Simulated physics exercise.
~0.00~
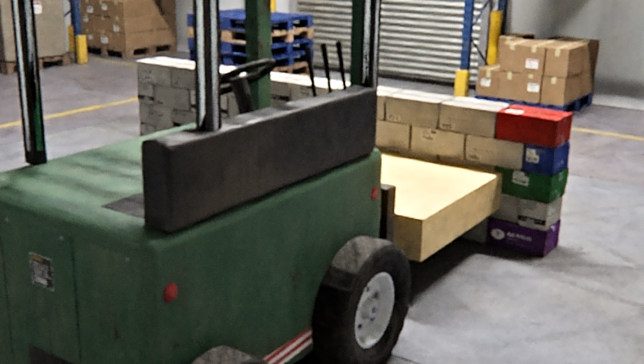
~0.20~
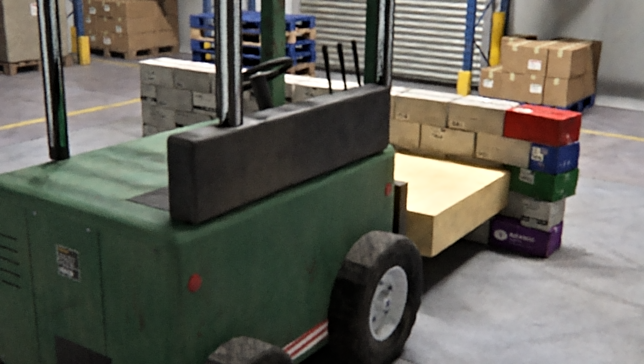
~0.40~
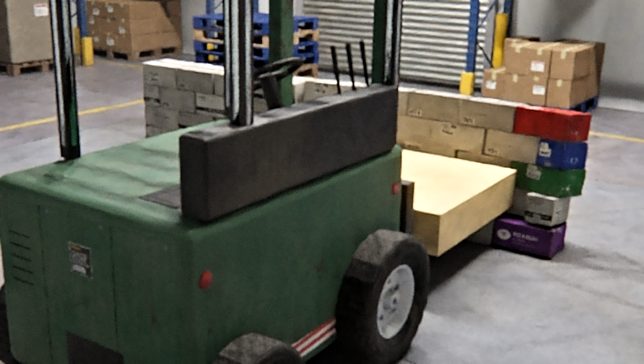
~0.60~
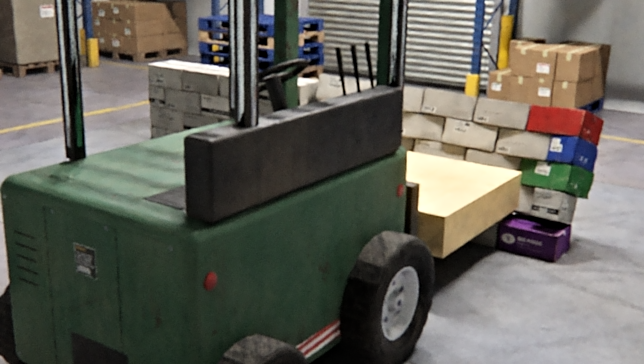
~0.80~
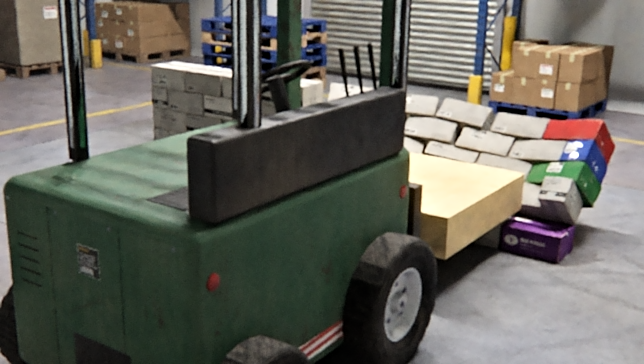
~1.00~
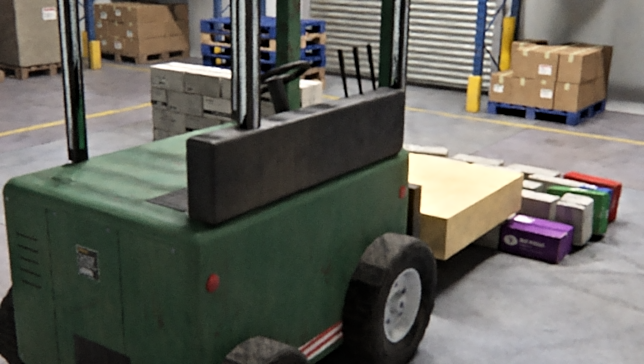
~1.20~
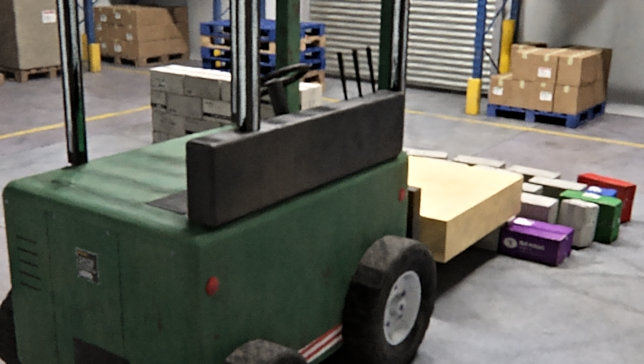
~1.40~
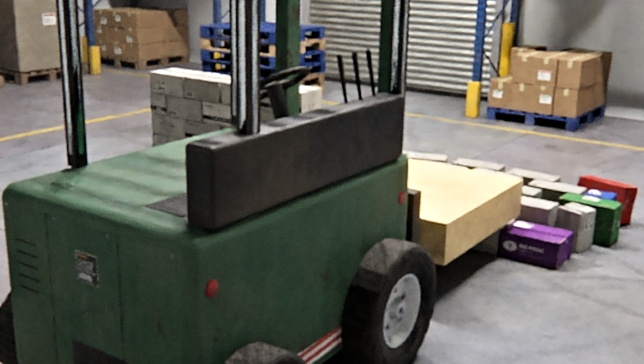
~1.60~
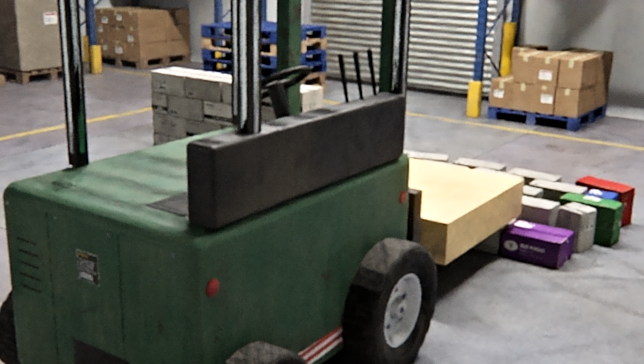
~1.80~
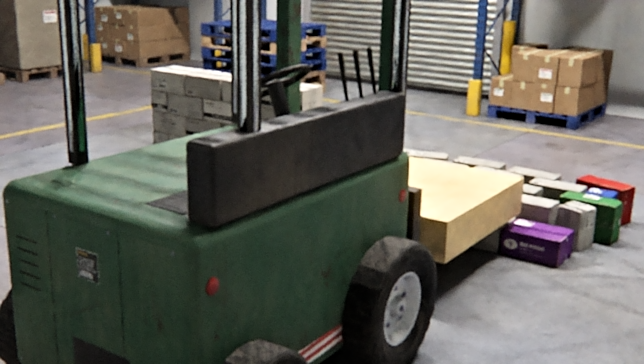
In a warehouse, a green lift truck pushes a pale rigid case into a brickwork-style wall of boxes, tipping its right-hand section over backward, and stops; the red, blue and green boxes end on their sides on the floor, while the stack at left stays standing.
